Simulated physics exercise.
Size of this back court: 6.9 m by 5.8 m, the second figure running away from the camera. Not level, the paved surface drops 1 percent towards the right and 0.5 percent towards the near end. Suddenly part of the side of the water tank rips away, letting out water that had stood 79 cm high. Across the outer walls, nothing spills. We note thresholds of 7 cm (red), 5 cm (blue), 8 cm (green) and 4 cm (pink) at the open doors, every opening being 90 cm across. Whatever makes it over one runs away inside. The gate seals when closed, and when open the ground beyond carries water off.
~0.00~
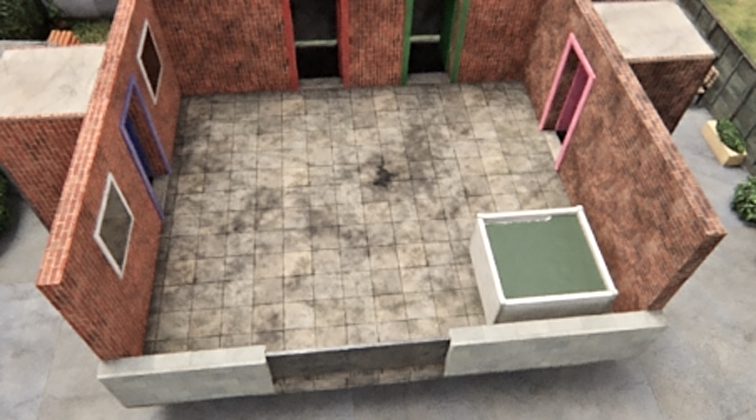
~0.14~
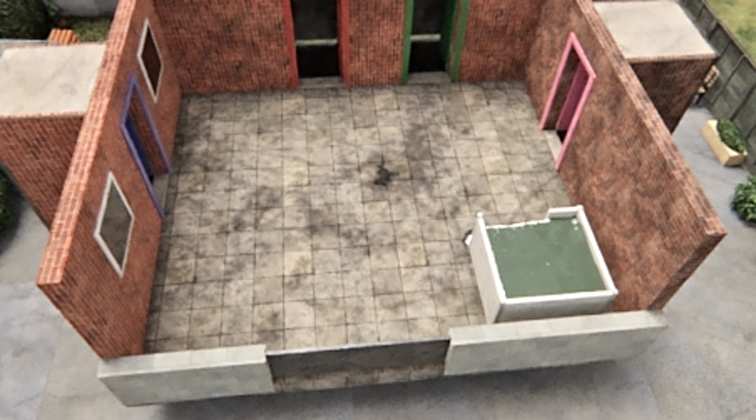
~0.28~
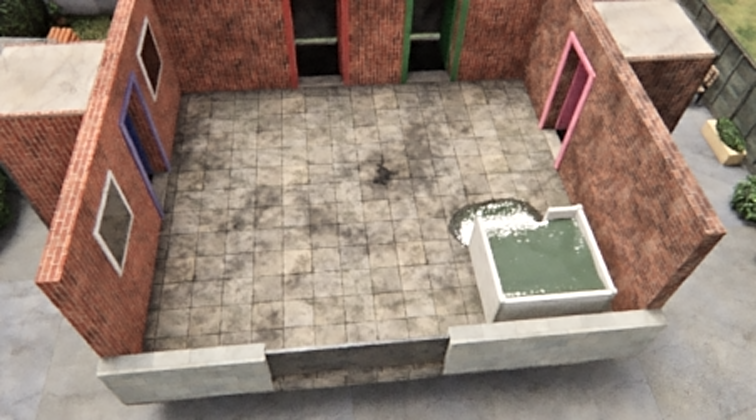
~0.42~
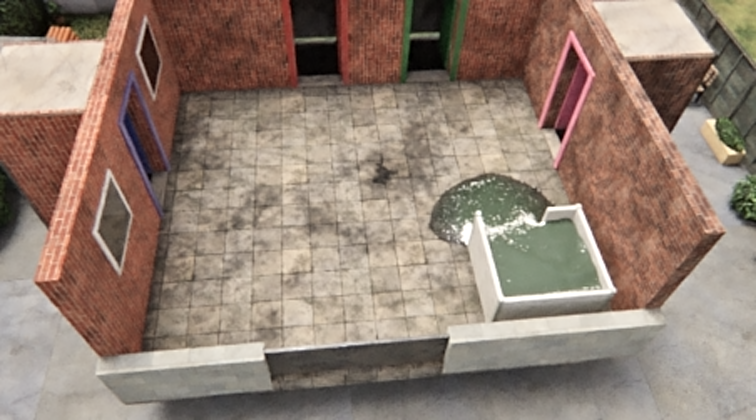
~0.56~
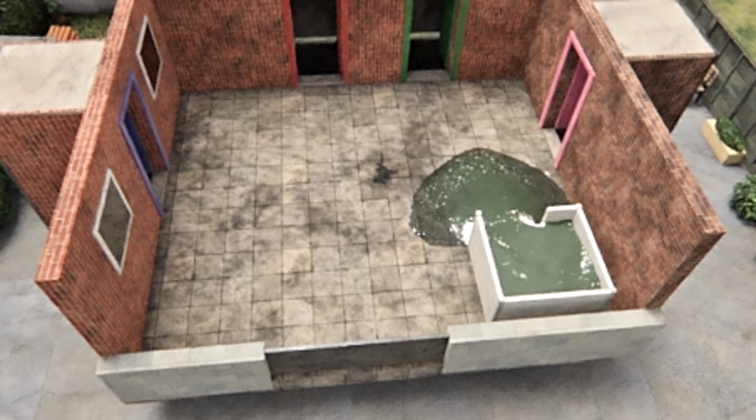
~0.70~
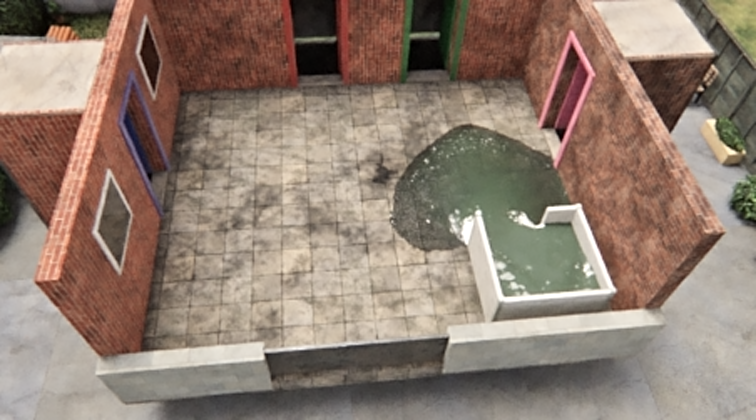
A paved back court enclosed by red brick walls is seen from high above its near end by a still camera. A blue-framed doorway stands on the left, red and green ones at the back, a pink one on the right, and a white-walled tank of green water sits near right. Part of the tank's far side breaks away, and water pours out, spreading across the paving in a widening, glinting pool.
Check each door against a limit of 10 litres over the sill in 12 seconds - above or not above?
One by one: Red door: Tops the amount, blue door: Falls short, green door: Tops the amount, pink door: Tops the amount.
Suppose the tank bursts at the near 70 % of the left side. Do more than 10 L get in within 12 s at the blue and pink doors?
Here's how it goes: Blue exceeds it, pink exceeds it.
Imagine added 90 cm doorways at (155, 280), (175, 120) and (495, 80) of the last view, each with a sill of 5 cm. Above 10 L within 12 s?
Result in order - not enough, more than that, more than that.
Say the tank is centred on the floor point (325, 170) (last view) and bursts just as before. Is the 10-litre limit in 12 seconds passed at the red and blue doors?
Well, red ends up beyond the mark and blue ends up inside the mark.
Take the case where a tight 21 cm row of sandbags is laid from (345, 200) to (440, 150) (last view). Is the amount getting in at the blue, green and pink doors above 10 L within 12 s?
So then blue is inside it, green is beyond it and pink is beyond it.
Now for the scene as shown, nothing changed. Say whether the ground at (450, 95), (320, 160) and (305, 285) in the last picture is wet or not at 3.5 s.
Soaked, soaked, untouched.
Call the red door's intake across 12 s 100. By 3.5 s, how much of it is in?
Share by then: ~ 85 %.
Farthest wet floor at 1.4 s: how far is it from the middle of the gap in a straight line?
That works out near 4.2 m.
After 1.4 s water covers 35 % of the floor and is deepest (34 cm) near (495, 240); red door not reached, blue door not reached, green door 12 cm at the sill, 9 L in, pink door 11 cm at the sill, 5 L in.
After 2.2 s water covers 45 % of the floor and is deepest (36 cm) near (519, 78); red door 13 cm at the sill, 1 L in, blue door not reached, green door 21 cm at the sill, 67 L in, pink door 10 cm at the sill, 24 L in.
After 3.5 s water covers 50 % of the floor and is deepest (19 cm) near (536, 120); red door 9 cm at the sill, 16 L in, blue door not reached, green door 14 cm at the sill, 126 L in, pink door 7 cm at the sill, 43 L in.
After 7.0 s water covers 75 % of the floor and is deepest (8 cm) near (185, 130); red door 4 cm at the sill, 18 L in, blue door 7 cm at the sill, 0 L in, green door 5 cm at the sill, 140 L in, pink door 8 cm at the sill, 87 L in.
After 12.0 s water covers 95 % of the floor and is deepest (12 cm) near (499, 344); red door 3 cm at the sill, 18 L in, blue door 2 cm at the sill, 2 L in, green door 3 cm at the sill, 140 L in, pink door 5 cm at the sill, 109 L in.
